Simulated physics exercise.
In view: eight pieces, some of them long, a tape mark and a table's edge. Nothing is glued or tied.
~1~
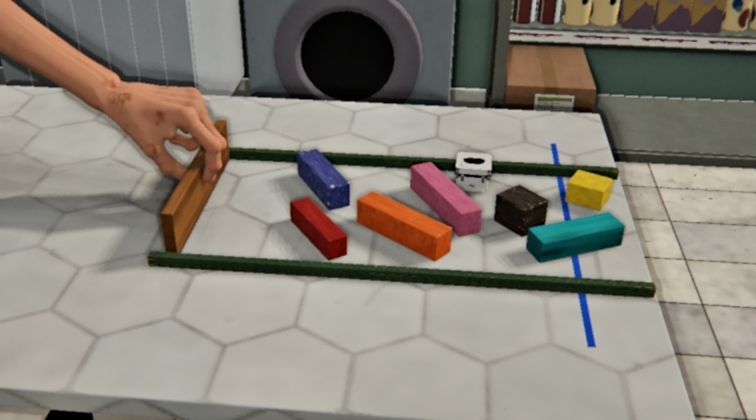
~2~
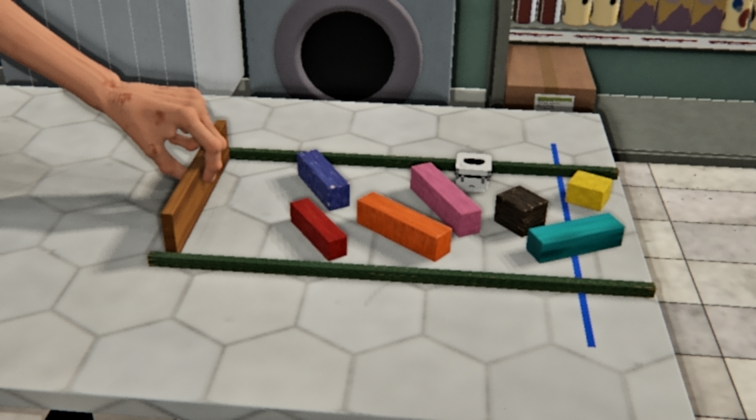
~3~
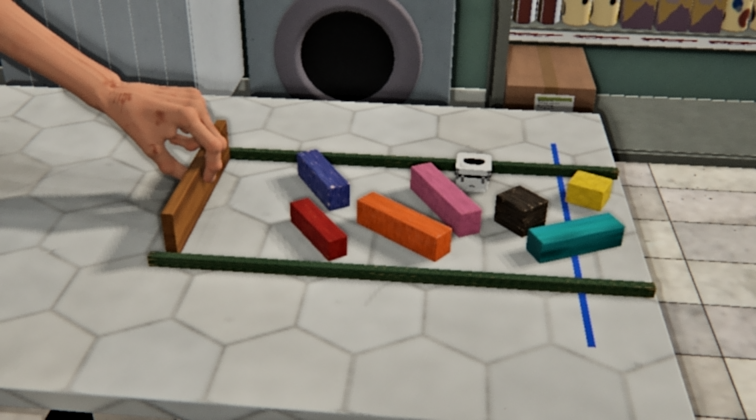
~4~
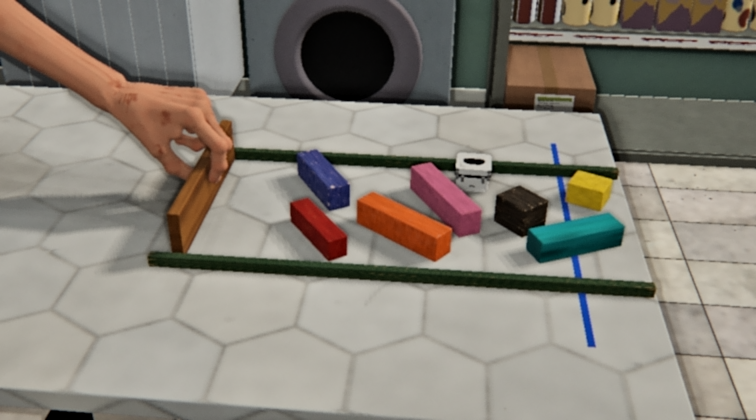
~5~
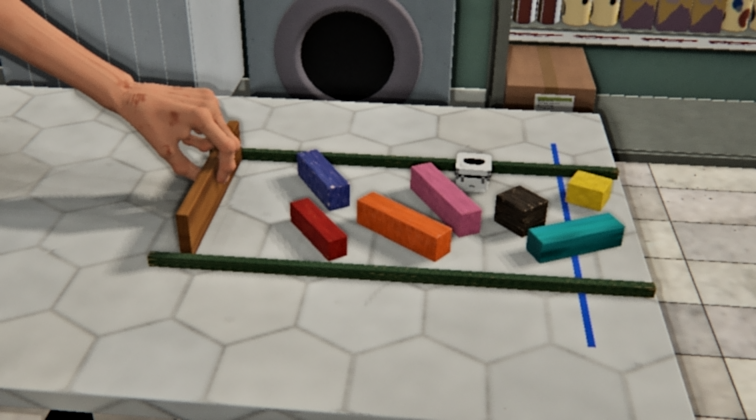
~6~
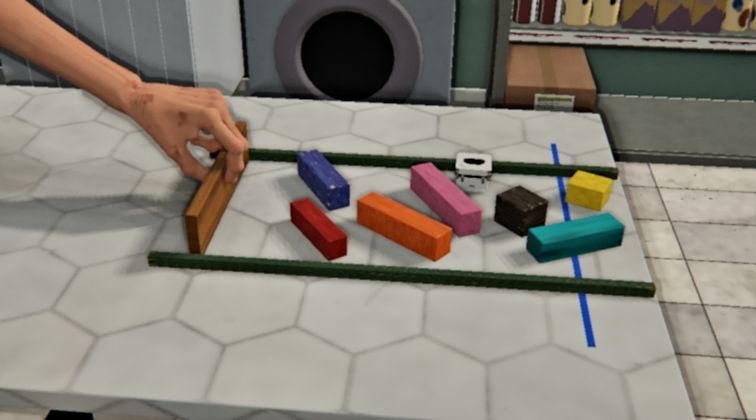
In this clip, a hand holds a wooden board upright at the left of a table, behind eight scattered pieces between two green rails, then slides it slightly to the right while the colorful pieces stay still.
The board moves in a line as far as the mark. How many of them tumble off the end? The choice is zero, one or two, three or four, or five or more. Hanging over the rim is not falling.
The number that fall off is three or four.
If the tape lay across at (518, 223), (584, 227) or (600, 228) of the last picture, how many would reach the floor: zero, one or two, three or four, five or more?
For each place: Zero; 3 or 4; at least five.
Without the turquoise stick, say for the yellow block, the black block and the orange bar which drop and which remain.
The yellow block falls; the black block tumbles off; the orange bar holds on.
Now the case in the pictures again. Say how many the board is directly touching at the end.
That makes 2.
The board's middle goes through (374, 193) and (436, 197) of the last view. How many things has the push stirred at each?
3 and 6.
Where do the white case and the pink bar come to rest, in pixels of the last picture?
About (623, 178), and the other about (621, 208).
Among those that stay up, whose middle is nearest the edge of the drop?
The white case.
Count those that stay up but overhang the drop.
Overhanging: 2.
A little later, none off yet; yellow block at rest near (589, 191); turquoise stick at rest near (575, 238); black block at rest near (521, 211).
When it is over, the number that fall off is three or four; down, black block, turquoise stick and yellow block.
